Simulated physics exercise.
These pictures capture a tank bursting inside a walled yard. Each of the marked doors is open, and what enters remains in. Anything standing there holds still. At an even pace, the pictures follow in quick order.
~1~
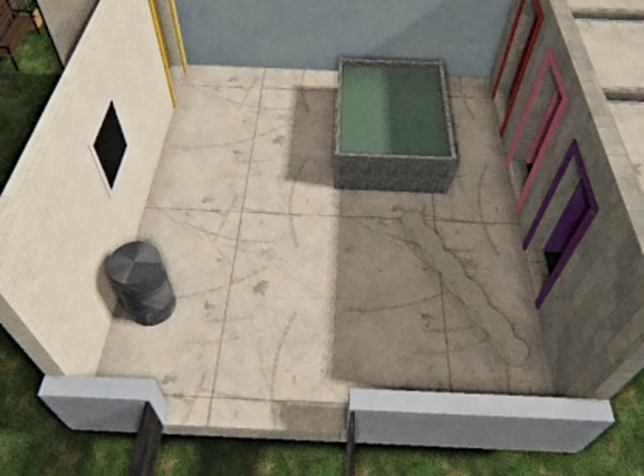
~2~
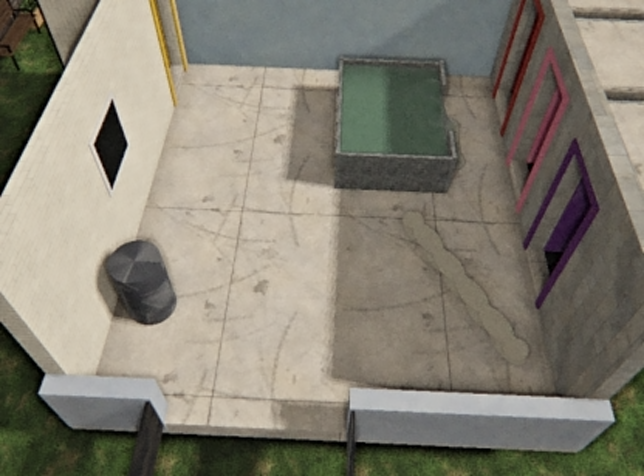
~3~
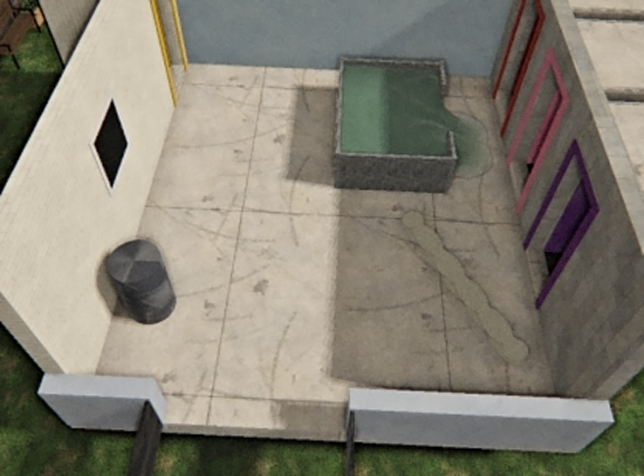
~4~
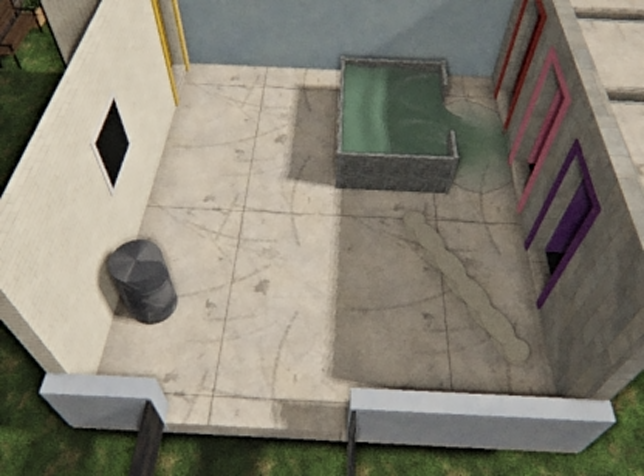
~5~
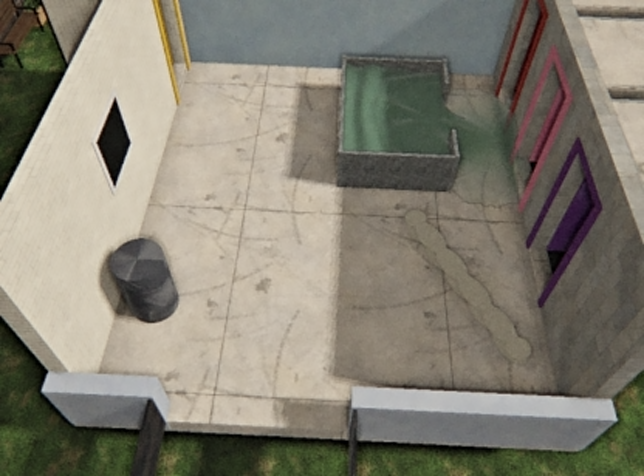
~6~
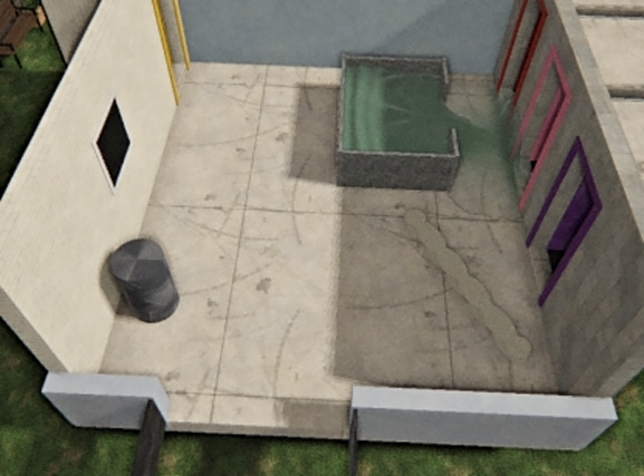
Green water pouring through a gap in the right side of a stone tank and spreading across the walled yard's paved floor.
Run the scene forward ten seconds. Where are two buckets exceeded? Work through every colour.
The yellow door does not go over two buckets; the purple door goes over two buckets; the red door goes over two buckets; the pink door goes over two buckets.
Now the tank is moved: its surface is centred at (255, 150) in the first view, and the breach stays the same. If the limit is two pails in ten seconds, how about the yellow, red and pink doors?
Yellow: Falls short; red: Falls short; pink: Crosses the threshold.
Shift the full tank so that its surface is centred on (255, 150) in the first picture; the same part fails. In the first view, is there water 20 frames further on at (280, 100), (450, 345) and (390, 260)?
Spot one is not touched, spot two is touched, spot three is touched.
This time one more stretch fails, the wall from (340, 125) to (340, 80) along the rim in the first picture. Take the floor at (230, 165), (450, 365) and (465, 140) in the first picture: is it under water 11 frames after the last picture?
In the order you gave them, I get drenched, still bare, still bare.
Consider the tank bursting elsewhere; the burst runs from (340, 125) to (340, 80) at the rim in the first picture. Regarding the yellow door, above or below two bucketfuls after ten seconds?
At the yellow door, the flow beats the threshold.
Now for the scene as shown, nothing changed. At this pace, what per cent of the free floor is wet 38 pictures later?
That works out to some 80 in a hundred.
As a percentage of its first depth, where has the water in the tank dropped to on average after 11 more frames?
52 percent or so.
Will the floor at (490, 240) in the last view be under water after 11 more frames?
Call it swamped.
A moment on, water covers 15 % of the floor; the yellow door not reached, the purple door wet at the sill, nothing in, the red door over two buckets in, the pink door over two buckets in.
Next, water covers 20 % of the floor; the yellow door not reached, the purple door wet at the sill, nothing in, the red door over two buckets in, the pink door over two buckets in.
Then, water covers 40 % of the floor; the yellow door wet at the sill, nothing in, the purple door wet at the sill, nothing in, the red door far over two buckets in, the pink door far over two buckets in.
Later, water covers 80 % of the floor; the yellow door under two buckets in, the purple door over two buckets in, the red door far over two buckets in, the pink door far over two buckets in.
In the end, water covers 95 % of the floor; the yellow door under two buckets in, the purple door far over two buckets in, the red door far over two buckets in, the pink door far over two buckets in.
